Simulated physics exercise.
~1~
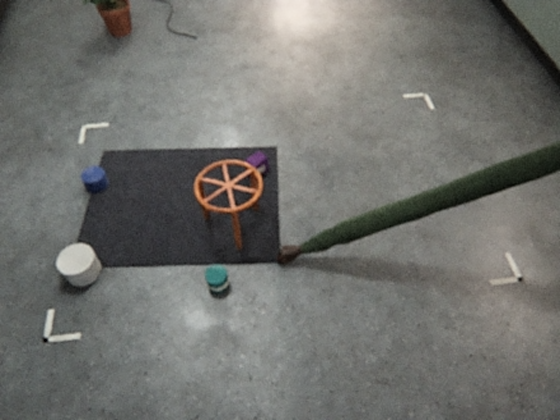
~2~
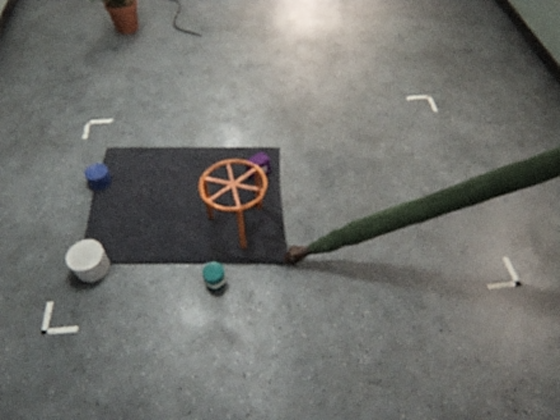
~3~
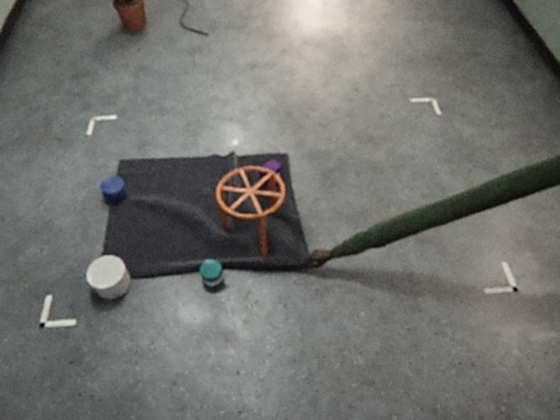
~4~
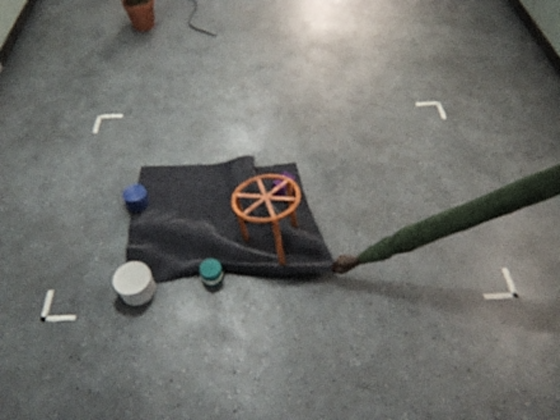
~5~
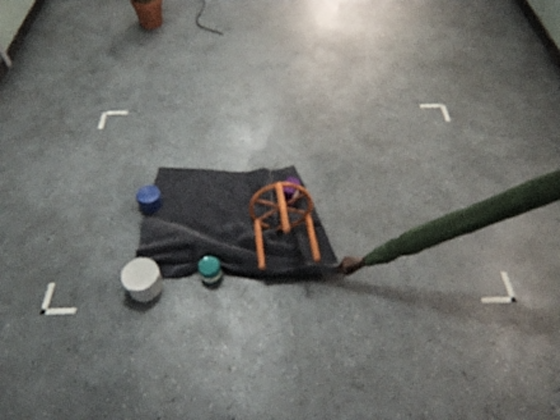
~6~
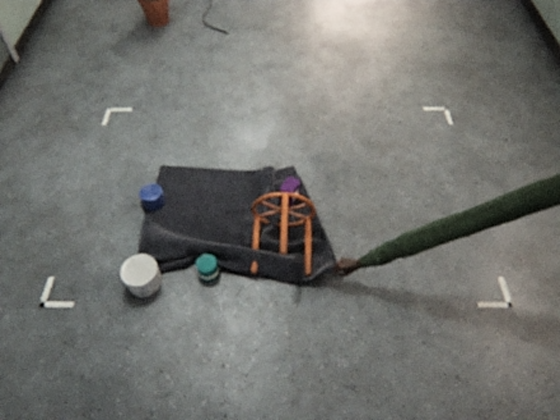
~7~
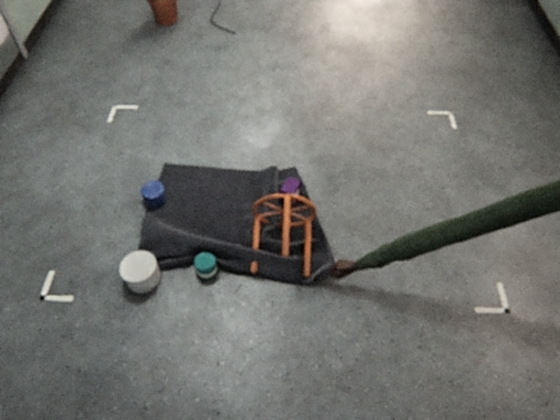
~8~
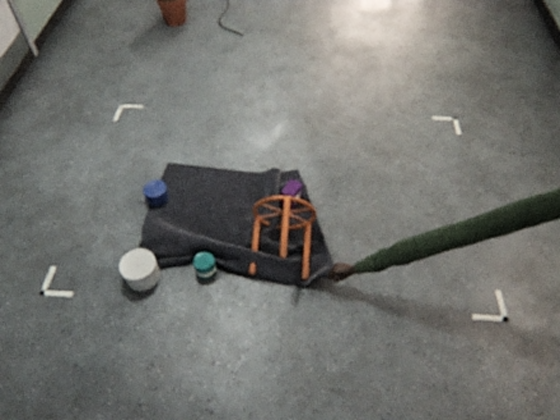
A grey hallway floor marked with four white tape corners is seen from above at an angle, the view drifting slightly. An orange stool and a purple carton stand on the right of a thin dark rug, with a blue tub at its left edge, a white bin at the lower left corner and a teal pot just below. A long green arm grips the rug's lower right corner and drags it right and slightly down. The rug wrinkles, carrying the stool, carton and tub along, while the bin shifts too and the teal pot stays put. The stool then tips over, and everything settles on and around the crumpled rug.
